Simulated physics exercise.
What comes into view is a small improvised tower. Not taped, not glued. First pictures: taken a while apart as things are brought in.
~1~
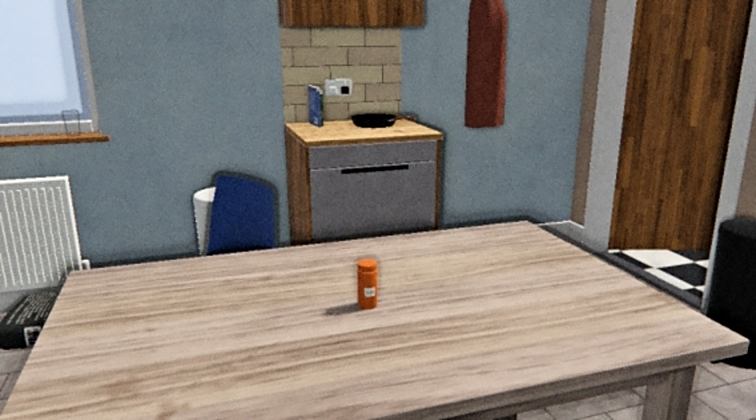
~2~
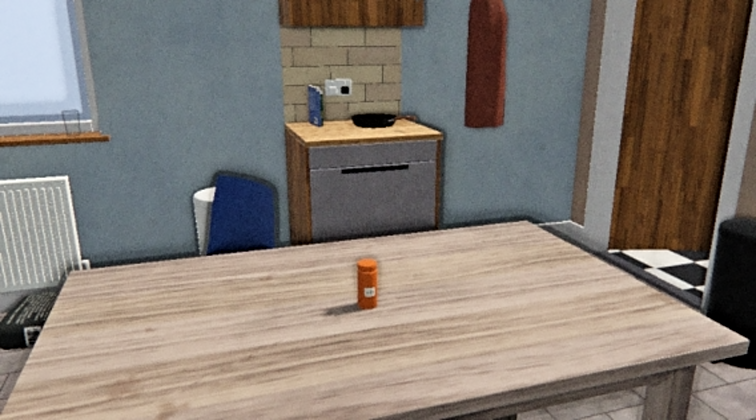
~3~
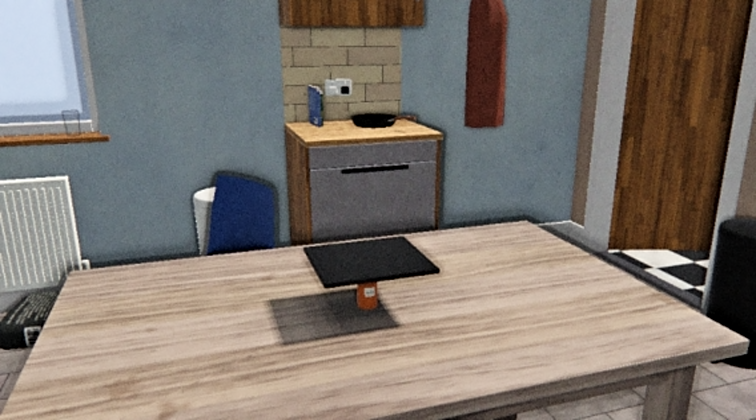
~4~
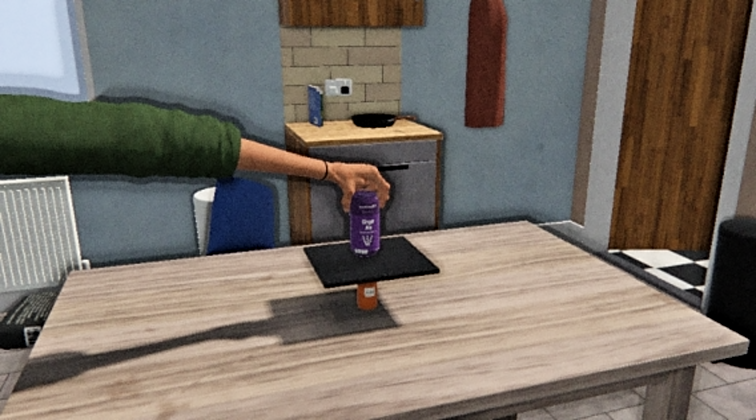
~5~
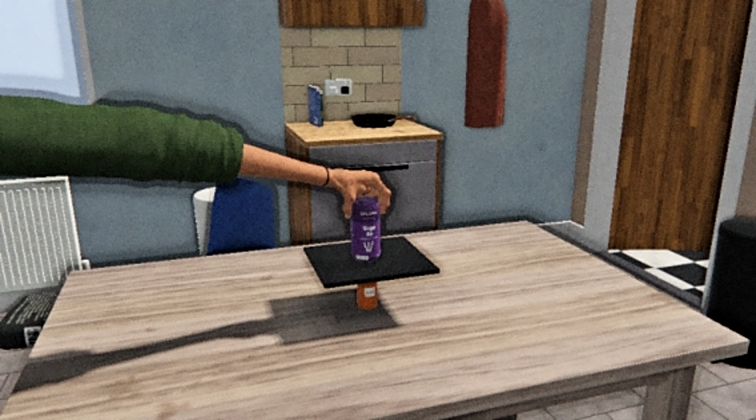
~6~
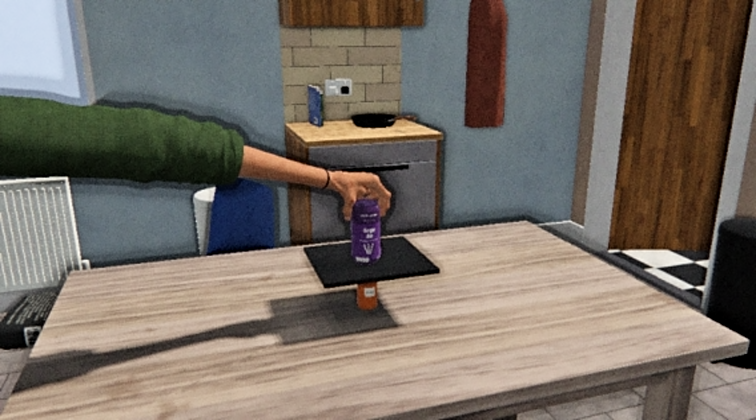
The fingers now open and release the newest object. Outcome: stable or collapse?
Stable.
Then, 0.40 s later than the last frame, all is still.
Then, 1.20 s later than the last frame, purple can resting near (366, 233).
When it is over, all 3 as before. End places, in pixels of the last picture, purple can near (366, 233). The stack keeps its balance.
